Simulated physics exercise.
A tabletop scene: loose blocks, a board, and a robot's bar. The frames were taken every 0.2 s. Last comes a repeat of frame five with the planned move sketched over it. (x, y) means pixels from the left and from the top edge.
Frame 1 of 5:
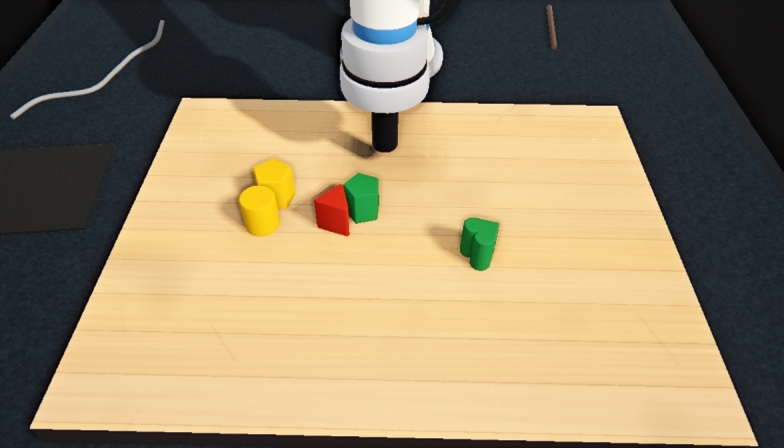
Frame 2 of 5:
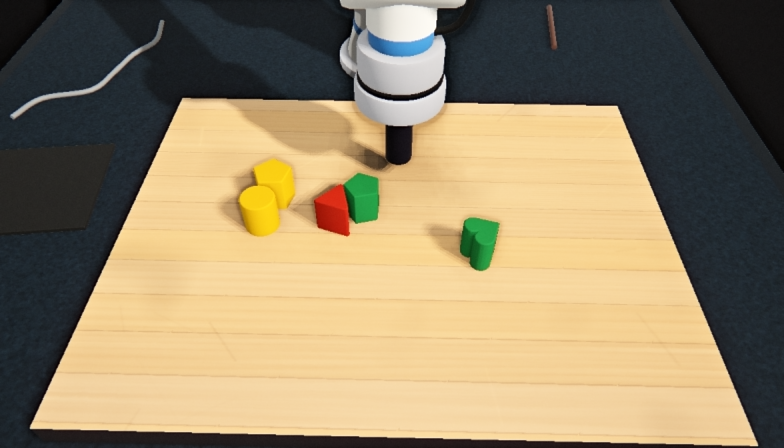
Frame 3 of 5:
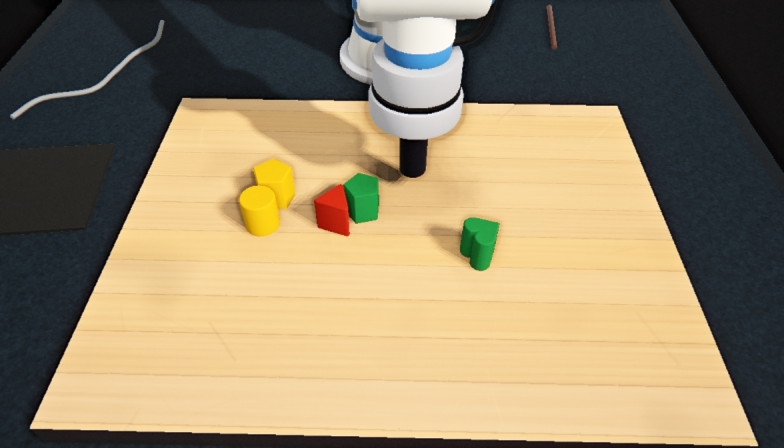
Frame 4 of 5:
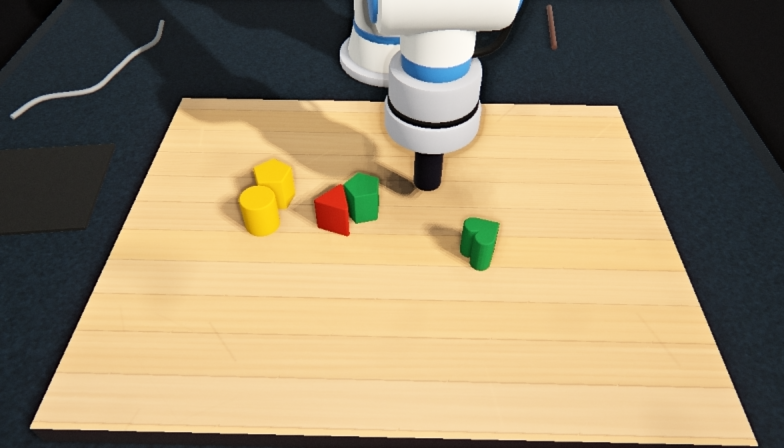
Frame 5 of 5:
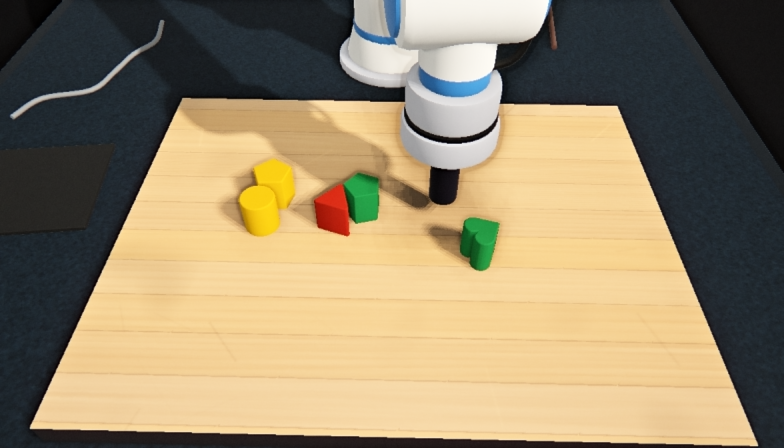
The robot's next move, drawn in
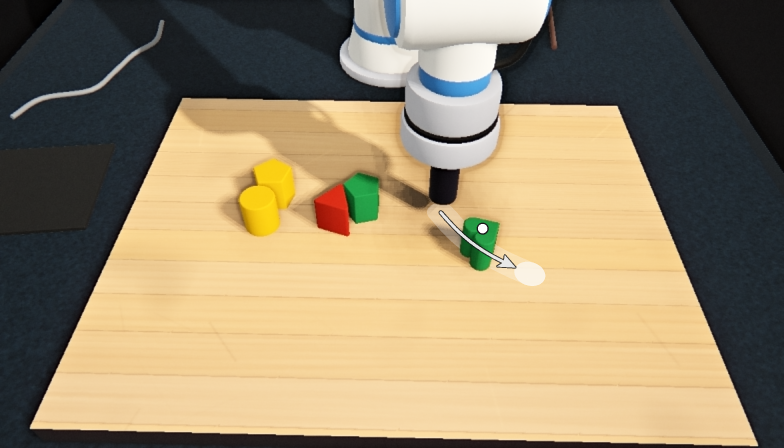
A robot arm with a black bar moved down and to the right across a wooden board, between the green blocks, while those two, a red block and two yellow ones all stayed still.
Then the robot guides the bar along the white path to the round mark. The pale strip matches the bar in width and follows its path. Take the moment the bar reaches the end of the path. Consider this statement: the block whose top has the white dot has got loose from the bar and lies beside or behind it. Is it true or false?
This is true.
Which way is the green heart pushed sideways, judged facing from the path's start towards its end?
Facing the way the path runs, start to end, you'll find the green heart has shifted right.
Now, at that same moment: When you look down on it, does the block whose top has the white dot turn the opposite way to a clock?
My answer is no.
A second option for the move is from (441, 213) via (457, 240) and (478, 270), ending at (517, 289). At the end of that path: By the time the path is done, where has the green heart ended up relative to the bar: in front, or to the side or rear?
It is still ahead of the bar.
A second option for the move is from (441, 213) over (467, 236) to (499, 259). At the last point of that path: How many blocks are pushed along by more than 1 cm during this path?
Going by the path, one of them shifts by more than about 1 cm.
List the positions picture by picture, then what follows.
The first picture shows bar tip at (385, 146); block tops, green five-sided block at (362, 184); green heart at (483, 229).
The second picture shows bar at (398, 158); blocks unchanged.
The third picture shows bar at (412, 170); blocks unchanged.
The fourth picture shows bar at (427, 183); blocks unchanged.
The fifth picture shows bar at (442, 197); green five-sided block at (362, 184); green heart at (483, 229).
Path on the board, from (441, 213) by way of (477, 247) to (530, 274); the dot is on the green heart.
What follows on the original path. One third of the way, bar at (466, 221); green heart at (486, 232).
Two thirds of the way, bar at (497, 242); green heart at (513, 257), turned 15° clockwise.
At the end, bar at (534, 258); green five-sided block in place; green heart at (531, 275), turned 65° clockwise.
